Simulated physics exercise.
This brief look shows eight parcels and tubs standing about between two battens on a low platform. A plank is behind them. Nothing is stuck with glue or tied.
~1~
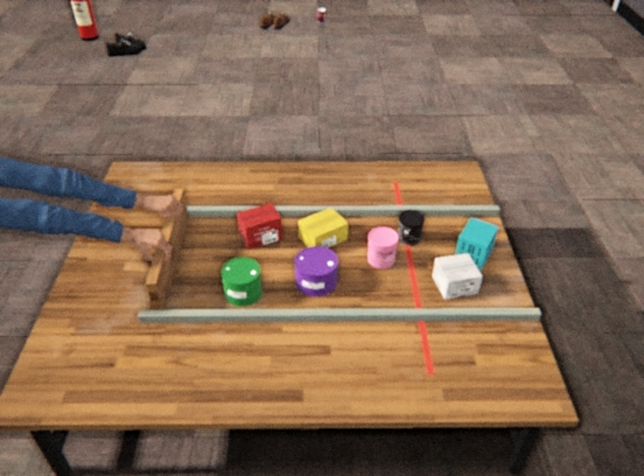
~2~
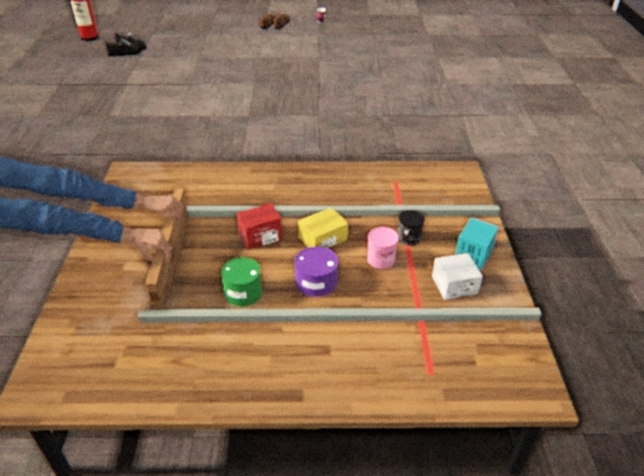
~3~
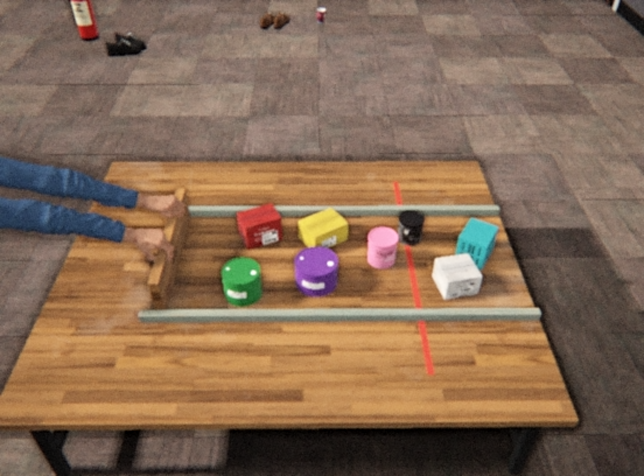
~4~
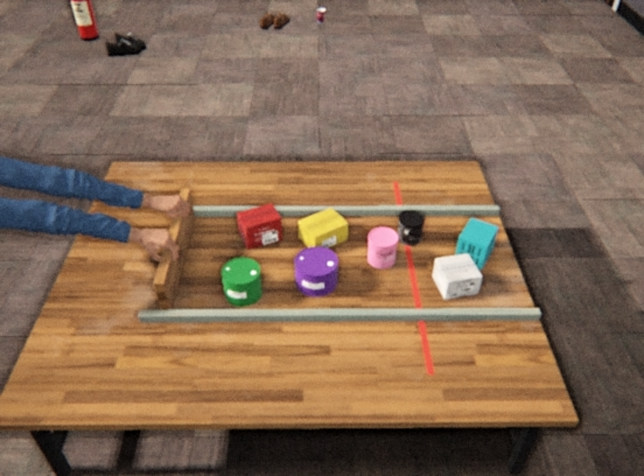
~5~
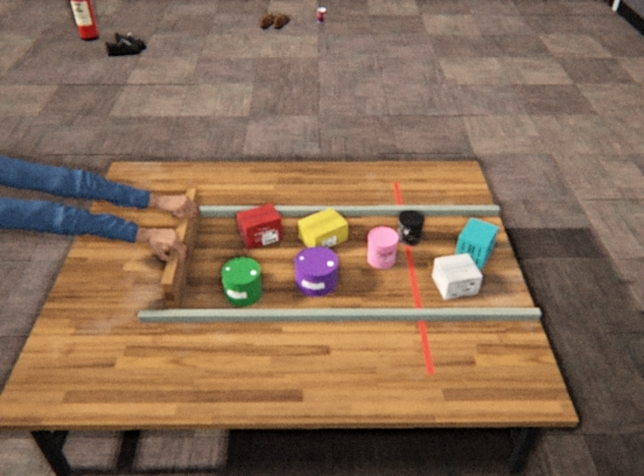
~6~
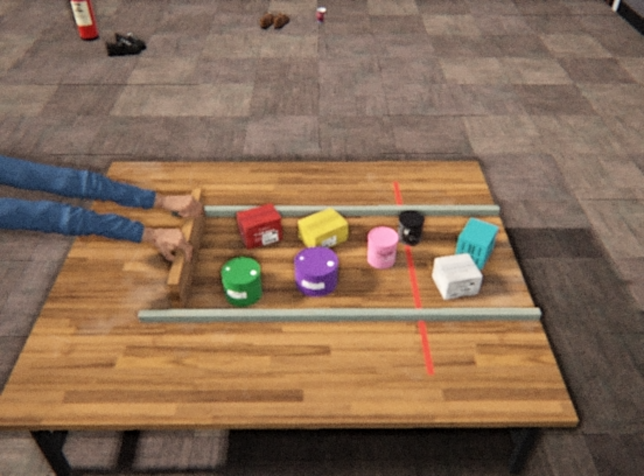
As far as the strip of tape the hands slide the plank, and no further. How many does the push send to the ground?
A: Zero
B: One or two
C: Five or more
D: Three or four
A.
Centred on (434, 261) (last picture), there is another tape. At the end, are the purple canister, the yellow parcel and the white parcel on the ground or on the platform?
Here's how it goes: The purple canister stays where it is, the yellow parcel stays where it is, and the white parcel stays where it is.
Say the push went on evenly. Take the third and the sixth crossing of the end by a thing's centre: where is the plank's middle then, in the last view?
First around (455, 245), then around (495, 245).
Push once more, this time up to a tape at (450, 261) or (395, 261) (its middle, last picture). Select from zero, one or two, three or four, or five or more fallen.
One after the other, that's one to two for the first and not one for the second.
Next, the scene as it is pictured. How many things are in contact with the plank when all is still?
Contact count: 3.
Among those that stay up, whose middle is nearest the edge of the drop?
Foremost is the black pail.
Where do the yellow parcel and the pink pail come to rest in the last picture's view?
The yellow parcel at (463, 229), the pink pail at (458, 246).
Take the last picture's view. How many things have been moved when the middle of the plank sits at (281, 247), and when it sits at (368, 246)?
At the one place 4, at the other 6.
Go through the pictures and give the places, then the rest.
The first frame shows turquoise crate (476, 244); white parcel (457, 276); black pail (411, 228); plank (170, 247); tape (410, 261).
The second frame shows white parcel (457, 276); plank (170, 247).
The third frame shows black pail (411, 228); pink pail (382, 248).
The fourth frame shows turquoise crate (476, 244); purple canister (316, 271).
The fifth frame shows white parcel (457, 276); red parcel (260, 226).
The sixth frame shows turquoise crate (476, 244); white parcel (457, 276); black pail (411, 228); plank (189, 247); tape (410, 261).
Early on, none off yet; turquoise crate at rest near (476, 244); white parcel at rest near (457, 276); black pail at rest near (411, 228).
Finally, the number that fall off is zero.
